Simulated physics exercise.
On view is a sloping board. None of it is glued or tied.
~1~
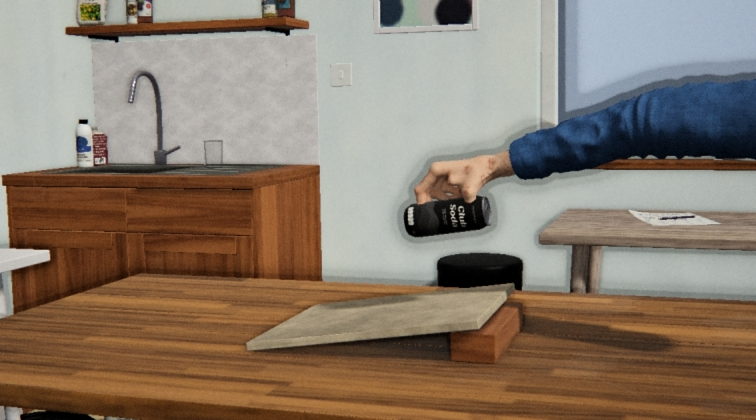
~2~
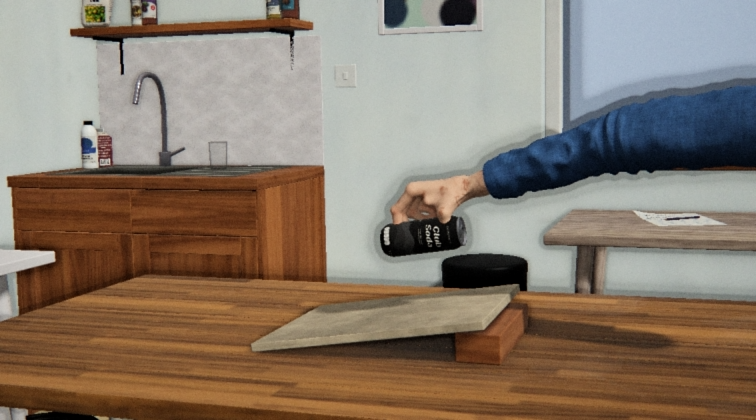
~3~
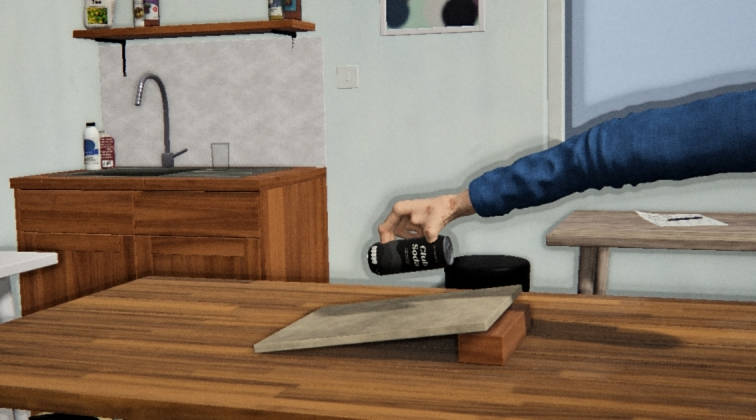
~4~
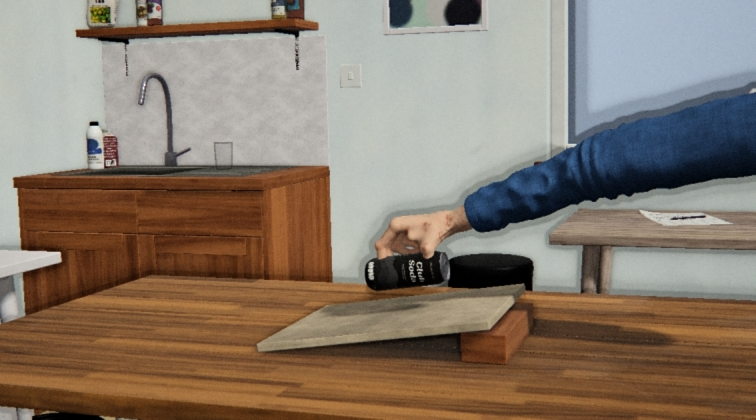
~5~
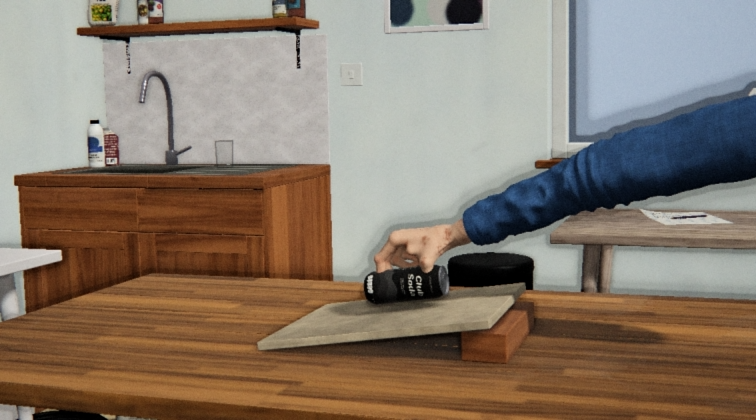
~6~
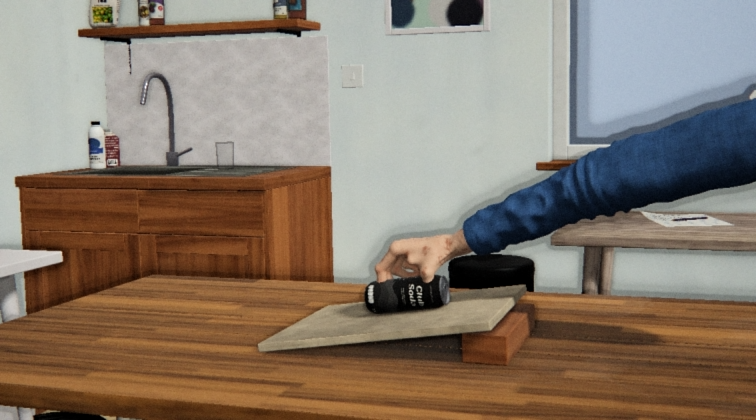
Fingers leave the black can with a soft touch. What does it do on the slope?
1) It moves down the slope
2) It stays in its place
2, it stays in its place.
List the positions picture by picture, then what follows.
Still above its spot; black can (447, 217), in the first frame.
Still above its spot; black can (423, 236), in the second frame.
Still above its spot; black can (410, 256), in the third frame.
Still above its spot; black can (407, 271), in the fourth frame.
Still above its spot; black can (406, 285), in the fifth frame.
Set down, still held; black can (406, 295), in the sixth frame.
Then, 0.20 s after the last picture, nothing has stirred.
Then, 0.50 s after the last picture, black can resting near (406, 295).
At rest, it is in place. Seen from the same camera at the end, black can near (406, 295). The black can stays where it is put.
